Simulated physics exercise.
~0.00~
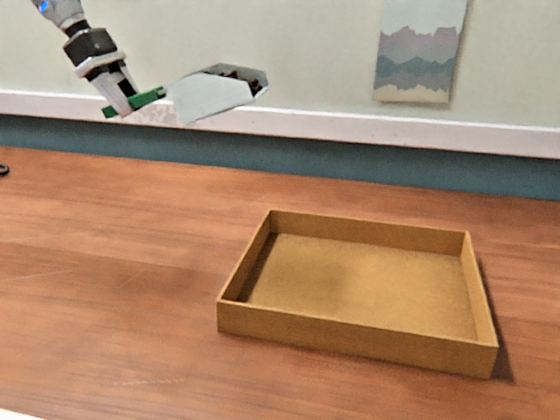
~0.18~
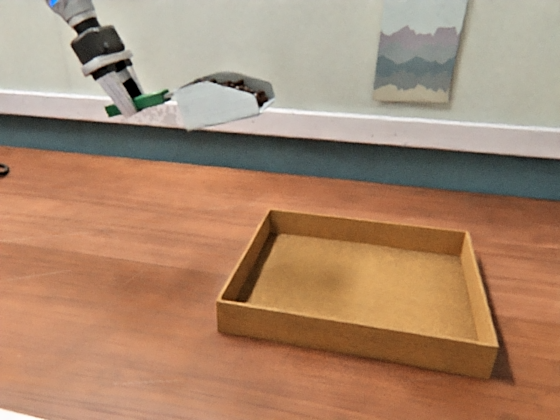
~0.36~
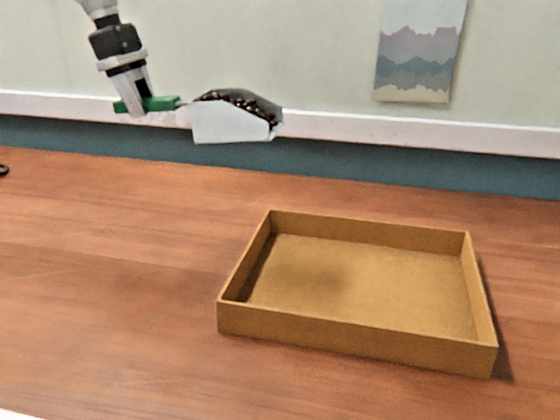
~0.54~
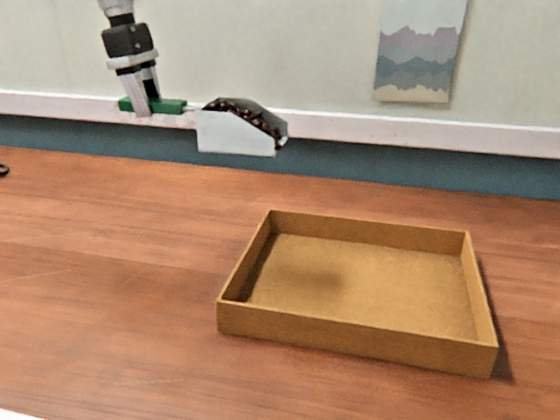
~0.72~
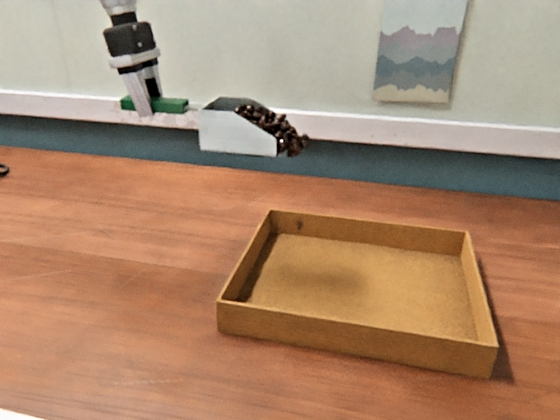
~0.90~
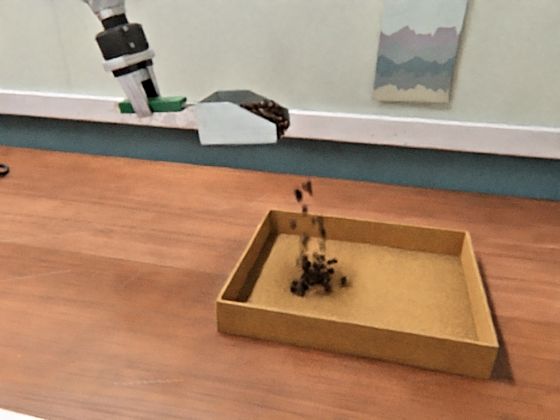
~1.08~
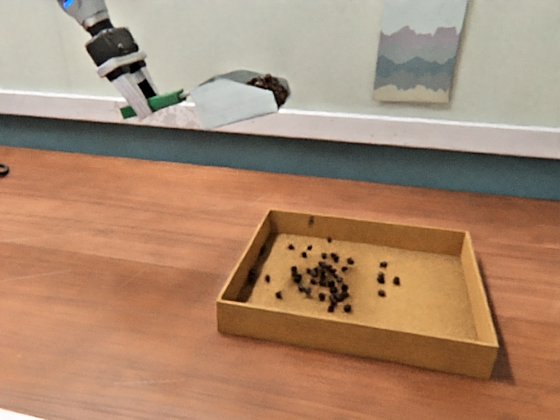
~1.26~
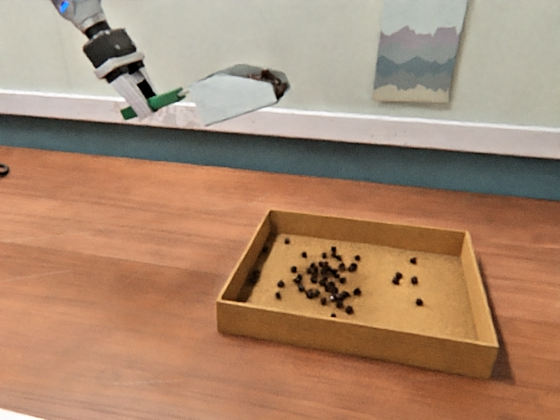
Robot arm lowering and tipping a scoop of dark beans, spilling some into a shallow tray, then tilting back still partly loaded.
